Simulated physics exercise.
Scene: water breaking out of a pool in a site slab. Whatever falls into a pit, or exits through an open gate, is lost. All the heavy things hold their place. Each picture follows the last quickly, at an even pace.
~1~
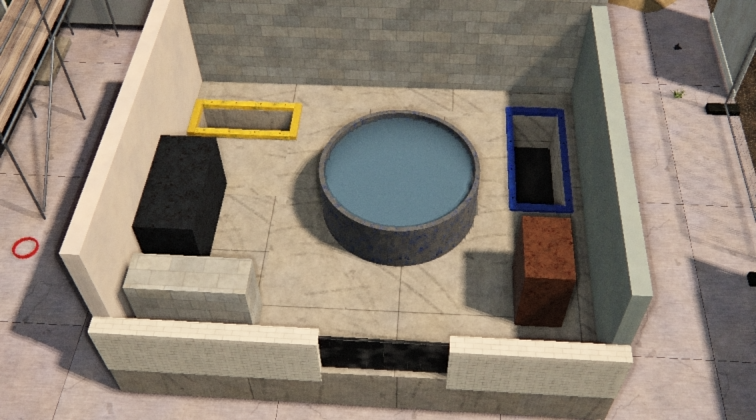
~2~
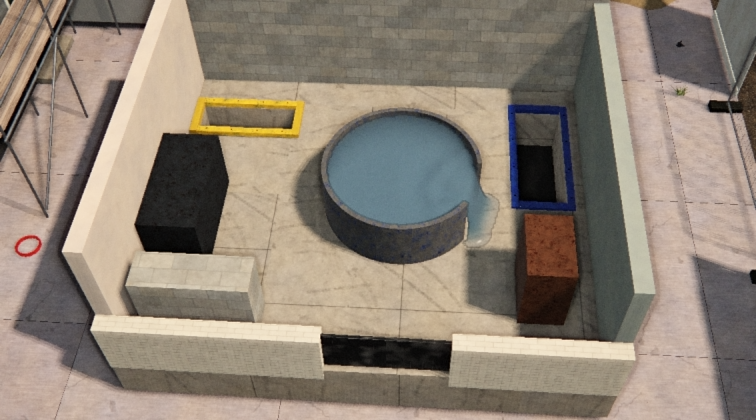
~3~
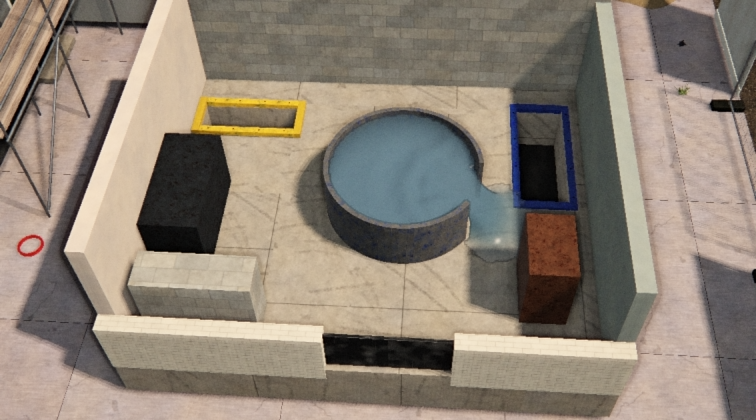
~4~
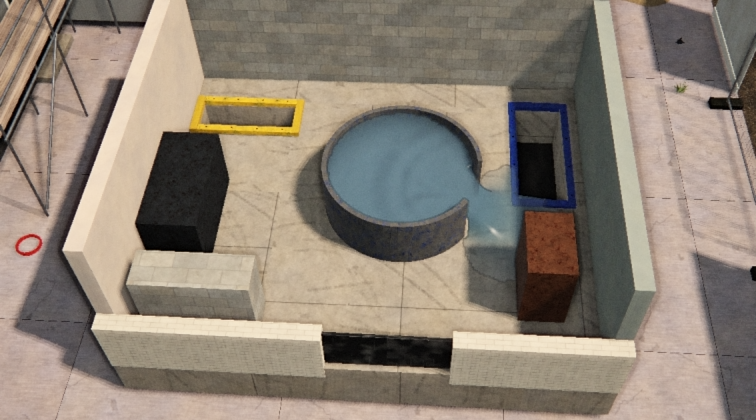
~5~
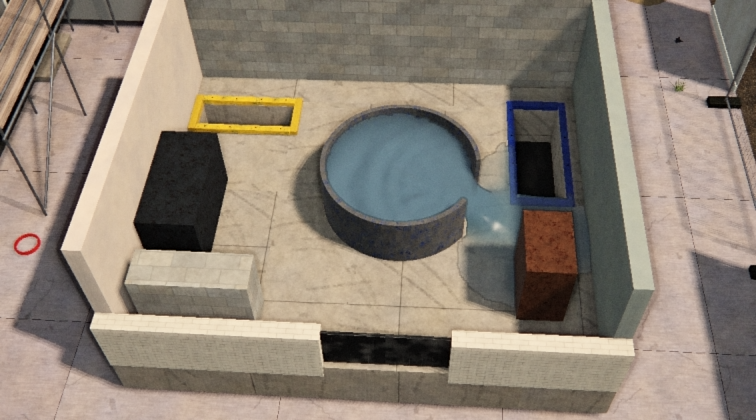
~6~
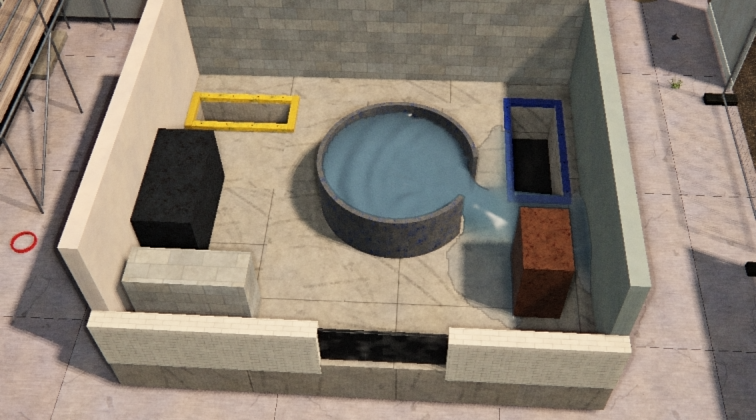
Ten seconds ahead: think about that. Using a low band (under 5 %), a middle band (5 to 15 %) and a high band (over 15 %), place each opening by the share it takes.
The gate is in the low band; the blue pit is in the high band; the yellow pit is in the low band.
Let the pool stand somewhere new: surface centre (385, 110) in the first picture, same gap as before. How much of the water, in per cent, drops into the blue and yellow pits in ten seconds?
Tally in per cent: Blue pit 60, yellow pit 0.
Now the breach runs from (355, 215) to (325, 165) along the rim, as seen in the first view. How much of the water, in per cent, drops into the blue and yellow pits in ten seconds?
Blue 8 %, yellow 14 %.
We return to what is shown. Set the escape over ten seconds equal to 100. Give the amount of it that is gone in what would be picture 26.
Roughly 55 percent.
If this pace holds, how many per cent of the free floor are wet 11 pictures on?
That comes to about 30 per cent.
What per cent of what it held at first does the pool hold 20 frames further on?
Estimate: Around 46 per cent.
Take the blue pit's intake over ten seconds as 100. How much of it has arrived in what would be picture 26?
About 55 %.
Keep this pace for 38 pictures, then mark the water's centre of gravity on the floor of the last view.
Around (403, 227).
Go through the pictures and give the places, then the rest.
The first frame shows the round pool at (399, 170) is whole and still.
In the second frame, water pours out at (472, 208) and has run to (488, 197).
In the third frame, the front is at a hidden place, out from the gap at (474, 209).
In the fourth frame, the front is at a hidden place, out from the gap at (472, 208).
In the fifth frame, the front is at (591, 264), out from the gap at (471, 206).
In the sixth frame, water pours out at (468, 203) and has run to (591, 289).
A moment on, water covers 20 % of the floor; the gate 0 %, the blue pit 3 %, the yellow pit 0 %.
Next, water covers 30 % of the floor; the gate 0 %, the blue pit 8 %, the yellow pit 0 %.
Then, water covers 50 % of the floor; the gate 0 %, the blue pit 16 %, the yellow pit 0 %.
Later, water covers 85 % of the floor; the gate 0 %, the blue pit 24 %, the yellow pit 0 %.
In the end, water covers 95 % of the floor; the gate 0 %, the blue pit 29 %, the yellow pit 1 %.
